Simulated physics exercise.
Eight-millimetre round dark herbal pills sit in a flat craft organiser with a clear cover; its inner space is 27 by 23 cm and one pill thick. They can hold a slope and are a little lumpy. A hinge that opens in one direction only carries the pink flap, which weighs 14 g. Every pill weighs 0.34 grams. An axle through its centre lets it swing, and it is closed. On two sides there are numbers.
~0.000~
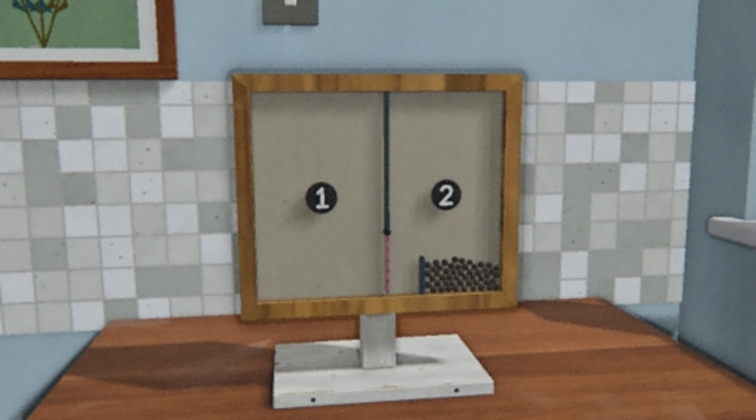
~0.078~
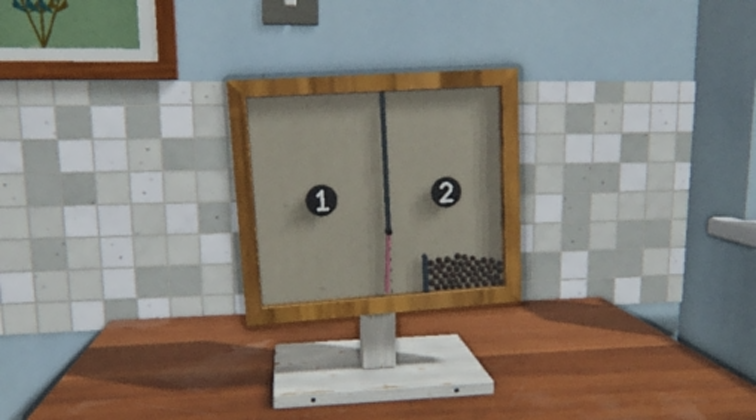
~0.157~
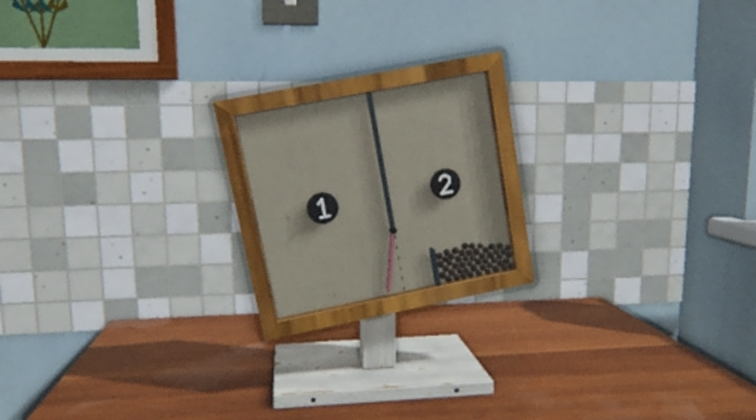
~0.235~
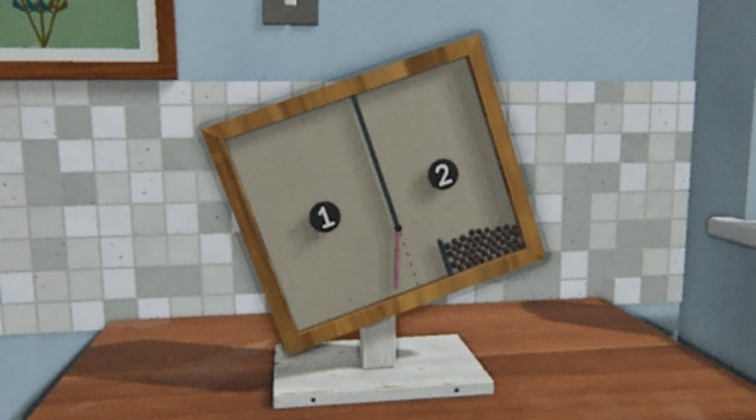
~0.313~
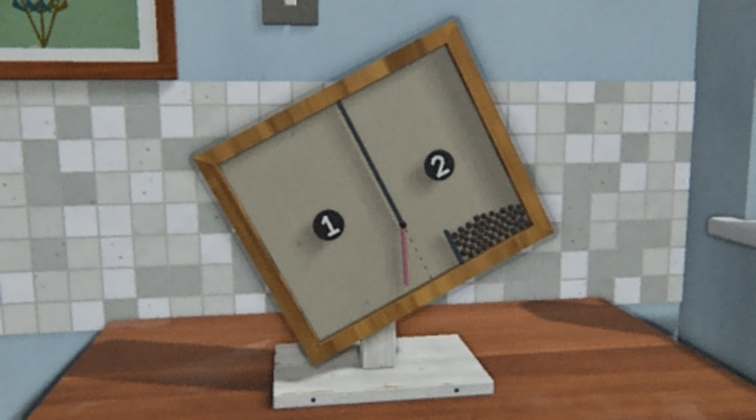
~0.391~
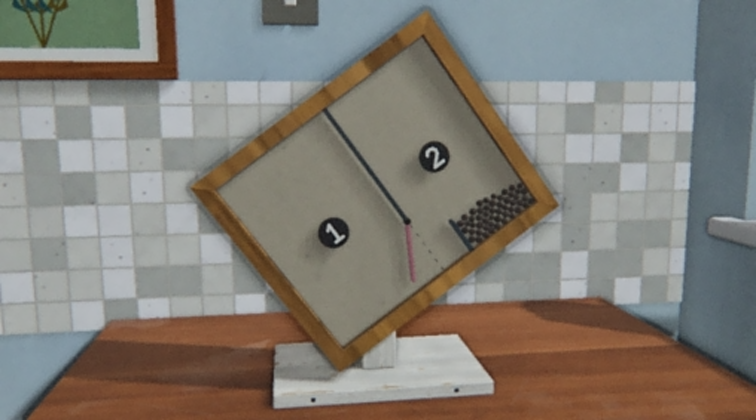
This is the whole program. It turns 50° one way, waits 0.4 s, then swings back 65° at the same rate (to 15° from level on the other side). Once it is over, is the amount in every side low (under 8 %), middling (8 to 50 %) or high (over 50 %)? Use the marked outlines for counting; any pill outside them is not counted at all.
Side 1: Low, side 2: High.
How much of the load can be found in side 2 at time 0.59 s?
Close to 100 per cent of the load.
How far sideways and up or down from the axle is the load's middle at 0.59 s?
Roughly 13 centimetres to the right and 1 centimetres above.
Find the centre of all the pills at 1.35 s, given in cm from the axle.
The middle sits around 11 cm right of it and 6 cm below it.
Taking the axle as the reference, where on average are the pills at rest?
Offset approx. 6 cm right, 11 cm below.
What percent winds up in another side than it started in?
Moved share: About 0 per cent.
After 0.59 s, it stands 50° anticlockwise; the pills' middle is 13 cm right of and 1 cm above the centre; no. 2, 100 %; pink flap open 51°.
After 1.35 s, it stands 17° anticlockwise; the pills' middle is 11 cm right of and 6 cm below the centre; no. 2, 100 %; pink flap open 20°.
After 1.71 s, it stands 15° clockwise; the pills' middle is 6 cm right of and 11 cm below the centre; no. 2, 100 %; pink flap shut.
At rest by 2.8 s, it stands 15° clockwise; no. 1, 0 %, no. 2, 100 %; pink flap shut.
